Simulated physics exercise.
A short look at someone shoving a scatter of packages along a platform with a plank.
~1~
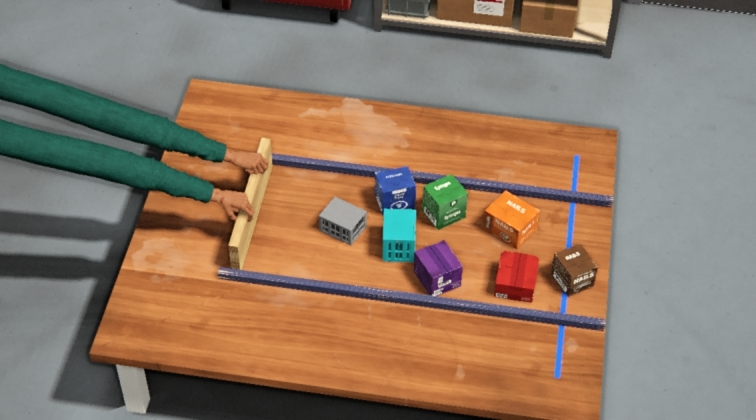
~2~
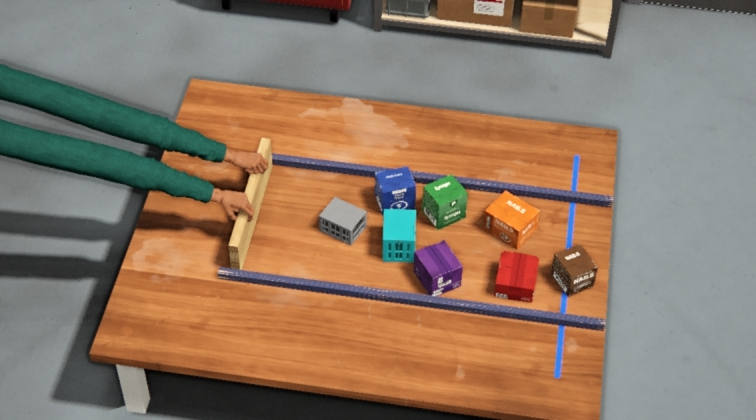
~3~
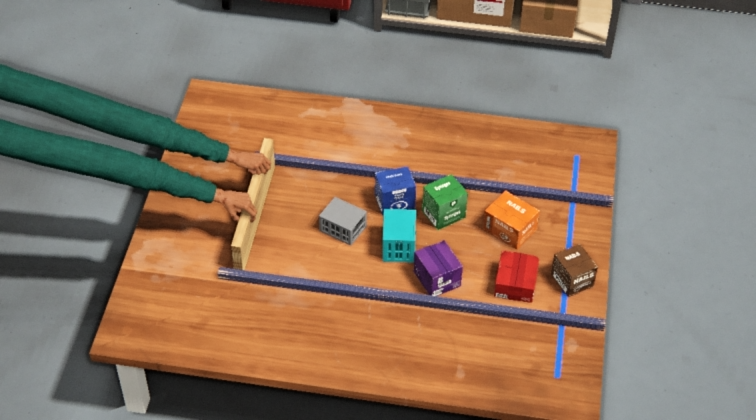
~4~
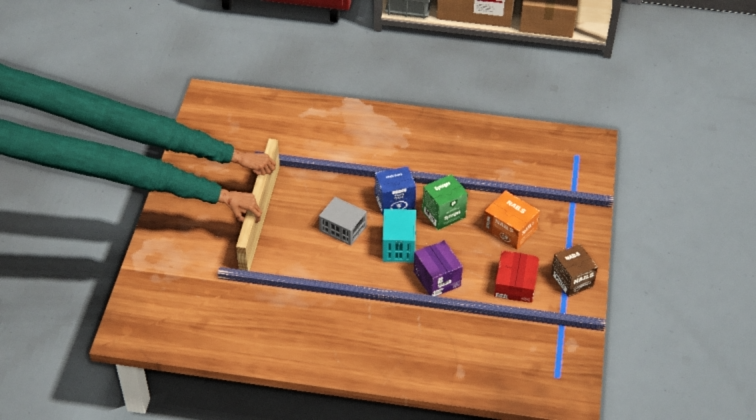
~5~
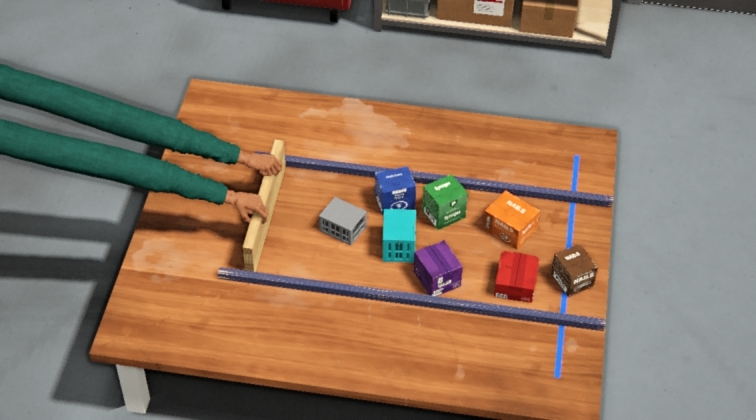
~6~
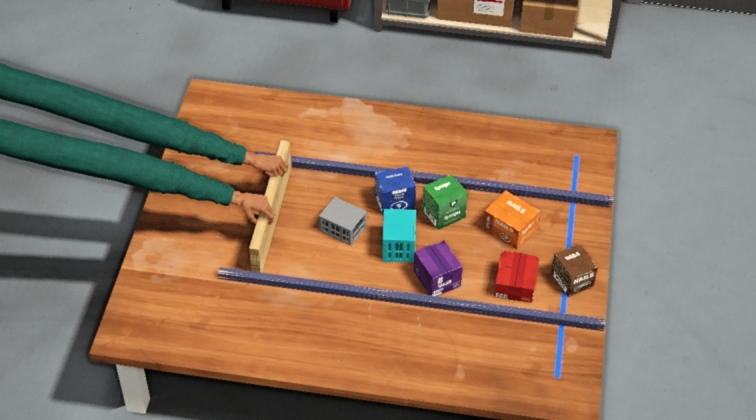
Wooden plank sliding slowly right across a table, pushed by two green-sleeved arms, while the scattered coloured boxes ahead stay still.
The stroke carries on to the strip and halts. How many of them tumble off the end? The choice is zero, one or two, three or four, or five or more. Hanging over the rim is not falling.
The number that fall off is three or four.
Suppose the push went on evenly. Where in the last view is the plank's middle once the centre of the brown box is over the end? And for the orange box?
At (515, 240) for the brown box; at (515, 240) for the orange box.
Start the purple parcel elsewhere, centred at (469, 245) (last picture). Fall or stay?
The purple parcel is lost.
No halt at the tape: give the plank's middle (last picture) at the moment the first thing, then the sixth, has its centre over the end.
Near (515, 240) and (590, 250).
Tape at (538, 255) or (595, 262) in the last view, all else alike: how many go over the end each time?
The counts: 2 and 8.
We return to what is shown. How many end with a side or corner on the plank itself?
4 of them.
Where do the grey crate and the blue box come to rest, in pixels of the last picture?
The grey crate at (589, 237), the blue box at (590, 210).
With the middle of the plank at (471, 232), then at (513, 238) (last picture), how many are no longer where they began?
By then 7, and 8.
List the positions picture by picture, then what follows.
The first frame shows brown box (574, 270); red parcel (517, 277); orange box (511, 220); plank (252, 204); tape (568, 259).
The second frame shows red parcel (517, 277); plank (252, 204).
The third frame shows orange box (511, 220); grey crate (343, 221).
The fourth frame shows brown box (574, 270); turquoise crate (399, 236).
The fifth frame shows red parcel (517, 277); blue box (395, 191).
The sixth frame shows brown box (574, 270); red parcel (517, 277); orange box (511, 220); plank (271, 207); tape (568, 259).
A little later, none off yet; brown box at rest near (574, 270); red parcel at rest near (517, 277); orange box at rest near (511, 220).
When it is over, the number that fall off is three or four; down, green box, orange box, red parcel and brown box.
